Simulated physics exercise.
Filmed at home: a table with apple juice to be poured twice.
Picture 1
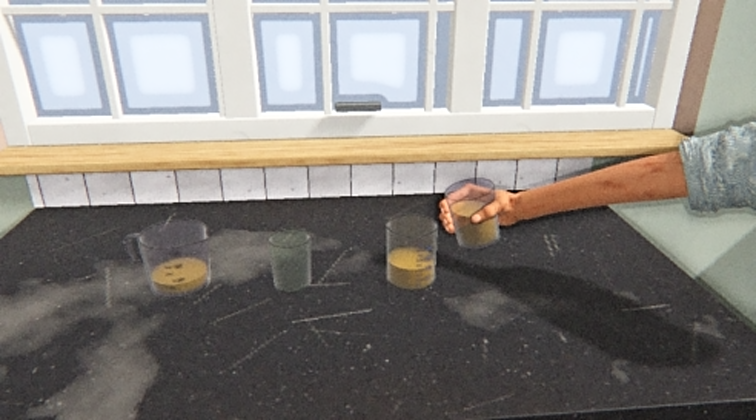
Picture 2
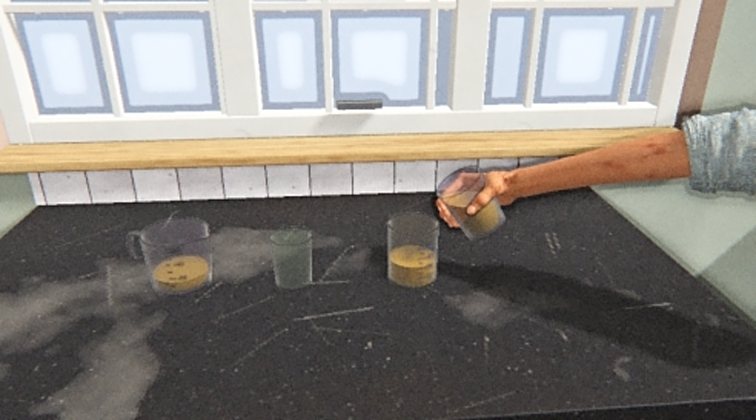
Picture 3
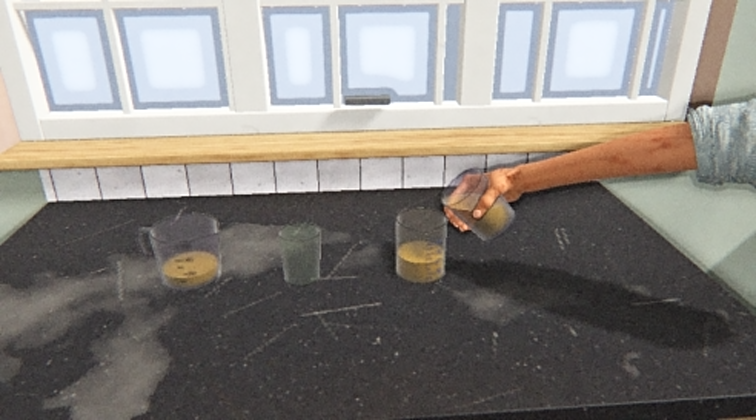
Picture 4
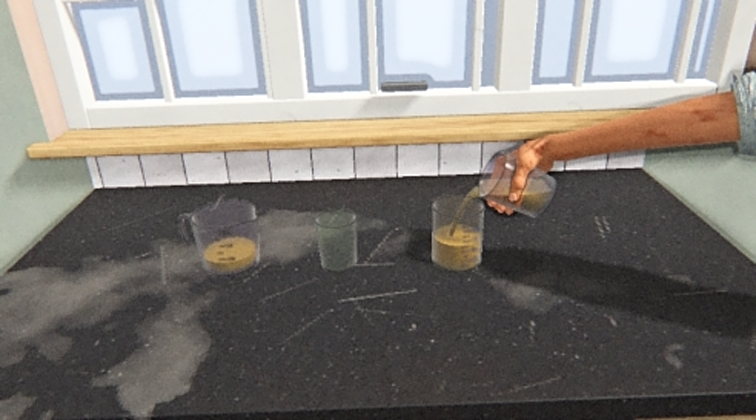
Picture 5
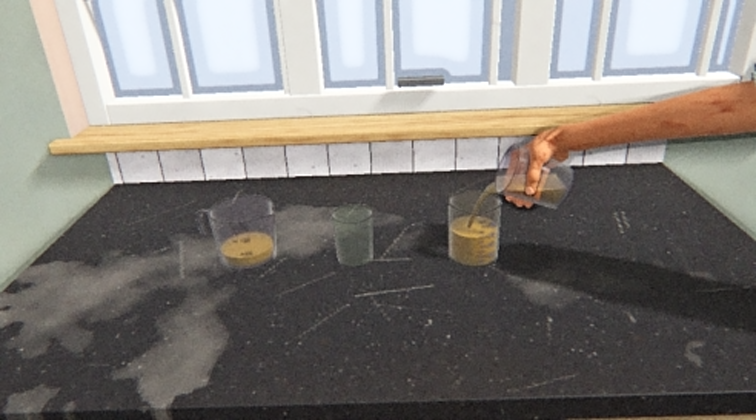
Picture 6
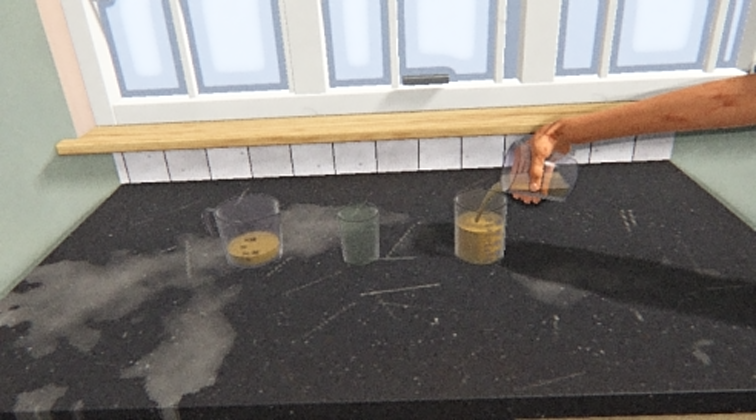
A hand at the right tilts a clear tumbler of golden-brown liquid further and further, until a thin stream runs into the beaker beside it and the level there rises. Seen from slightly above, a speckled black countertop with grey smudges sits below a white-framed window, holding a measuring jug with some of the same liquid at left and a small empty glass between. The camera drifts gradually, shifting the vessels rightward in view.
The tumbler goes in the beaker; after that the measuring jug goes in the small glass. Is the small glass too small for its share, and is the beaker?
Answers - the small glass: No, big enough; the beaker: No, big enough.
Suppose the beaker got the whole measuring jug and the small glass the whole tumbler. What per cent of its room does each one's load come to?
Respectively 60 and 90 percent.
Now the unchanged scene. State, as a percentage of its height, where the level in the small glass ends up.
Level: Roughly 55% of the height.
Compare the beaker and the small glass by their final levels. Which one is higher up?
The level ends higher in the right one.
Shortly, the beaker is about two thirds full.
Then, the beaker is about three quarters full.
At the finish, the small glass is about half full; the beaker is about three quarters full.
